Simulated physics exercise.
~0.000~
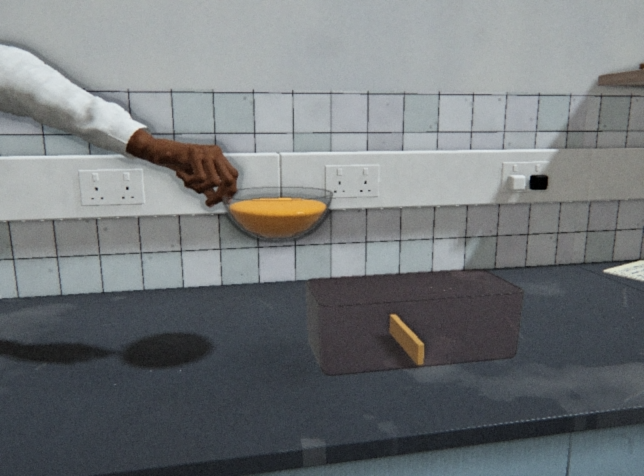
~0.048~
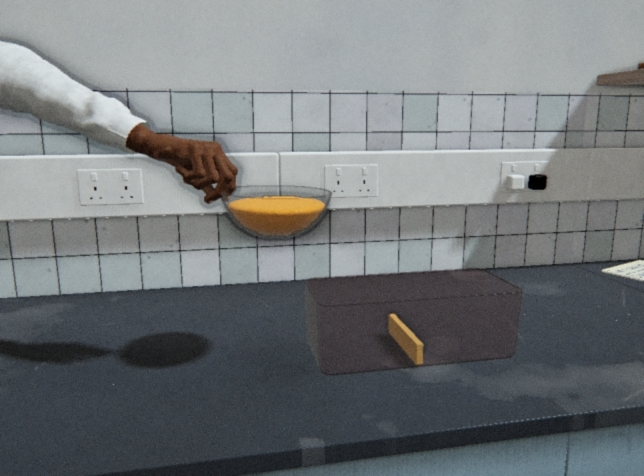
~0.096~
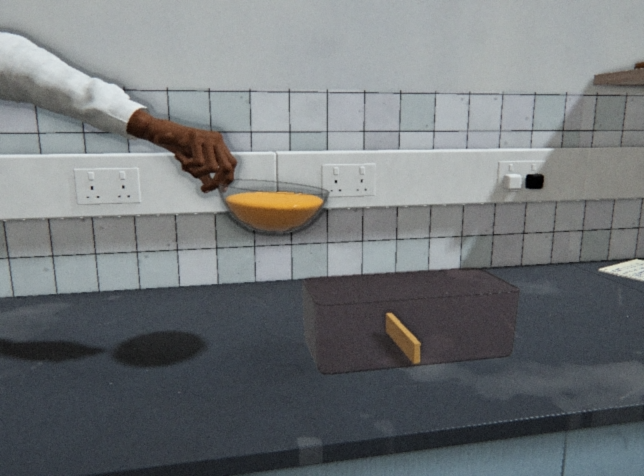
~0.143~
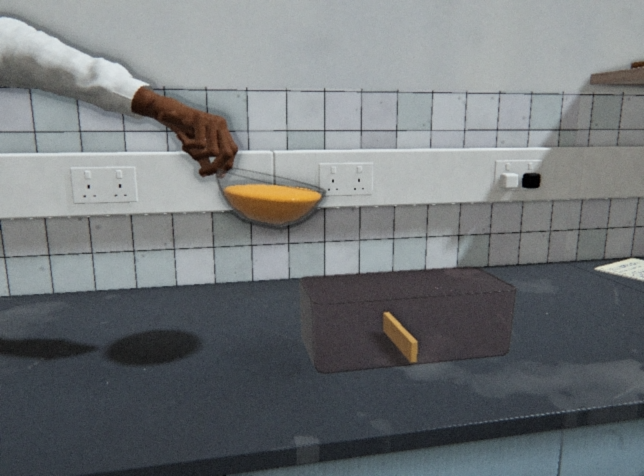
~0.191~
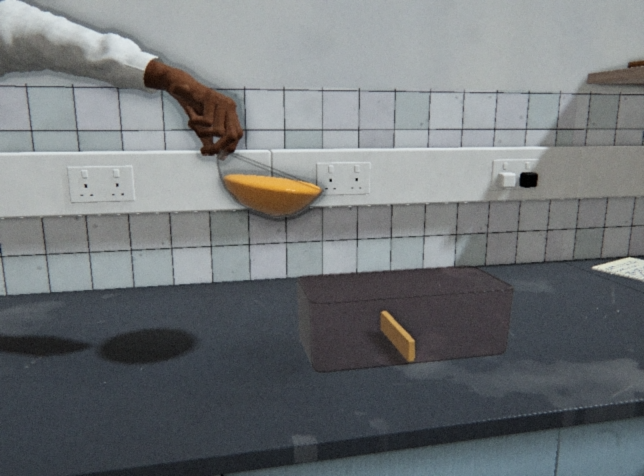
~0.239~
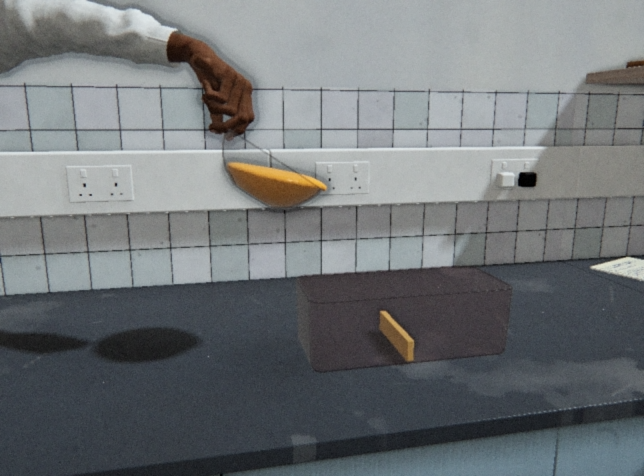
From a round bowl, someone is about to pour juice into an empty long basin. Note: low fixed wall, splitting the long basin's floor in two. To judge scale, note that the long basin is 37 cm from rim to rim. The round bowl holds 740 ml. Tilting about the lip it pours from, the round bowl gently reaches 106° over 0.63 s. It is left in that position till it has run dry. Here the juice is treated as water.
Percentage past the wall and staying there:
58 percent.
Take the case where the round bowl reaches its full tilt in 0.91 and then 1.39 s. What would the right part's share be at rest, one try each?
First 50, then 30 per cent.
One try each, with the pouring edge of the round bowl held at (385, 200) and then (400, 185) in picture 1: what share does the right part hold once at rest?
The first try gives around 65 percent, the second around 65 percent.
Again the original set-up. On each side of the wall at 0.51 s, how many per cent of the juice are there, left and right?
Left side near 8, right side near 0.
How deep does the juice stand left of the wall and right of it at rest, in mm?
Left part about 10 mm deep, right part about 16 mm deep.
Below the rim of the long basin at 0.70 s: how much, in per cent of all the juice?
The share is close to 96 percent.
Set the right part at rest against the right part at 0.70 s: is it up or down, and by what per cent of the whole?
It ends up lower by roughly 8.
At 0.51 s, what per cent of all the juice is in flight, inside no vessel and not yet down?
Roughly 78 percent.
Then, 0.51 s in, the tilt is 96° and 14 per cent is still to pour, 8 is left of the wall and 0 right of it.
Then, 0.70 s in, the tilt is 106° and 0 per cent is still to pour, 29 is left of the wall and 66 right of it.
Then, 0.91 s in, the tilt is 106° and 0 per cent is still to pour, 32 is left of the wall and 57 right of it.
Then, 1.13 s in, the tilt is 106° and 0 per cent is still to pour, 37 is left of the wall and 58 right of it.
Finally, 37 per cent lies left of the wall, 58 right of it and 5 outside.
